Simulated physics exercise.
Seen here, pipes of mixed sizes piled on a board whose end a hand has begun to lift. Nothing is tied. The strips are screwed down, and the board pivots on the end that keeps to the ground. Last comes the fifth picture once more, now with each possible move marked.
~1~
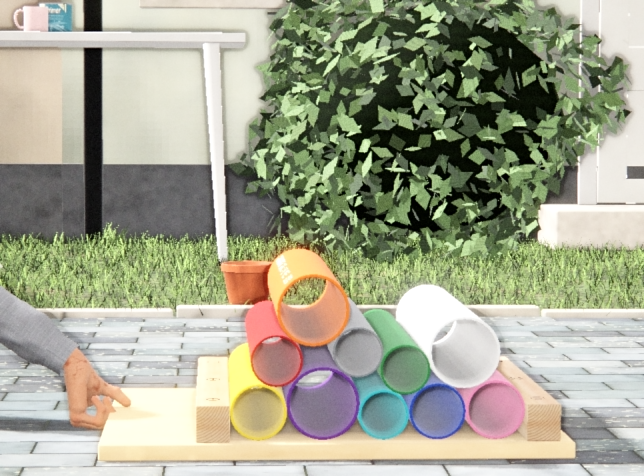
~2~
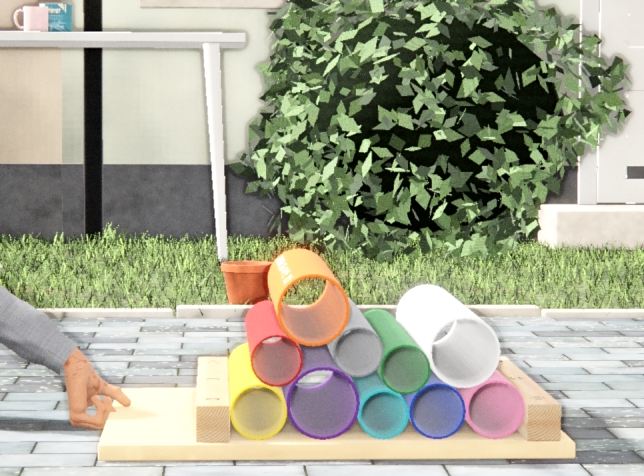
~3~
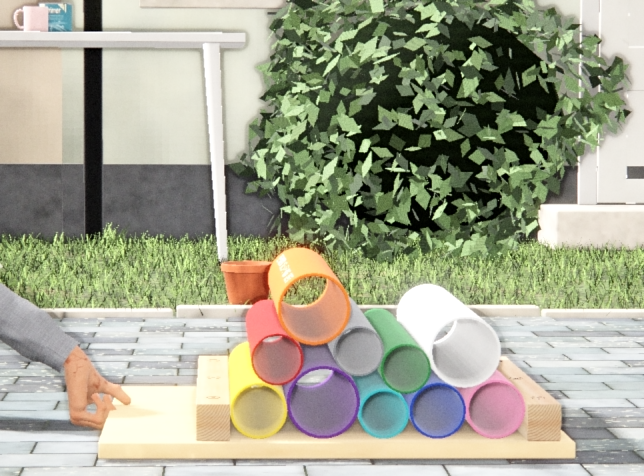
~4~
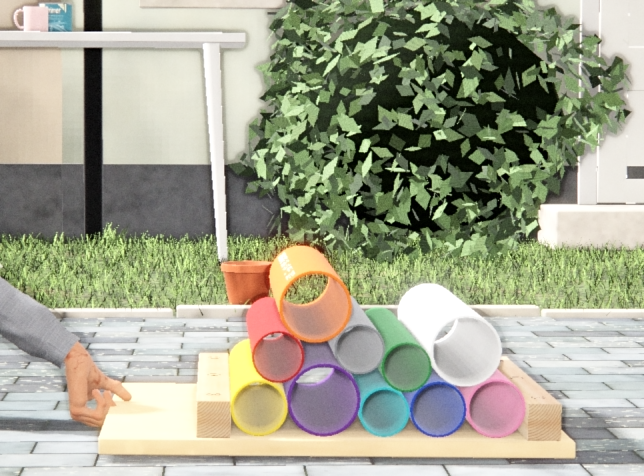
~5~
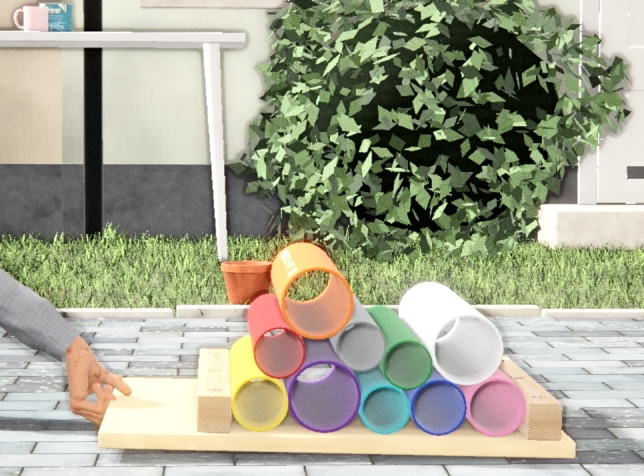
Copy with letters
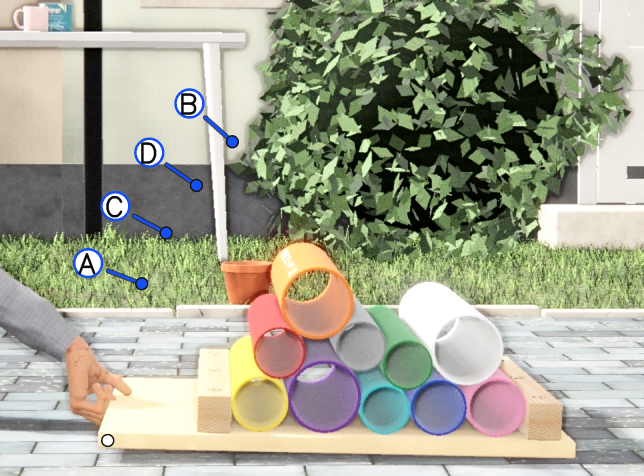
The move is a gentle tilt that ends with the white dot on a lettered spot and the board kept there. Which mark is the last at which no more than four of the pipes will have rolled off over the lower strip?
At most to B.
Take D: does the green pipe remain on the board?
No.
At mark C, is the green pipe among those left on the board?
The green pipe: No.
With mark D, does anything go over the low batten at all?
Yes, at D.
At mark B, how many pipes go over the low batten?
The count is four.
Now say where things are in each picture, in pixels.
Blue pipe (437, 411); pink pipe (495, 409); red pipe (277, 361), in the first picture.
Red pipe (277, 361); white pipe (464, 352), in the second picture.
Board (328, 403); yellow pipe (258, 410); orange pipe (314, 308), in the third picture.
Board (328, 401); yellow pipe (259, 408); purple pipe (324, 400), in the fourth picture.
Board (328, 398); yellow pipe (260, 404); purple pipe (324, 397), in the fifth picture.
On the copy, A at (142, 283); B at (232, 141); C at (166, 233); D at (197, 185); the white dot at (108, 440).
On B. First, board at 21°.
Then, board at 41°.
Finally, board at 42°, four over the low batten (white, green, grey, orange).
By contrast, A four over the low batten (white, green, grey, orange); C four over the low batten (white, green, grey, orange); D four over the low batten (white, green, grey, orange).
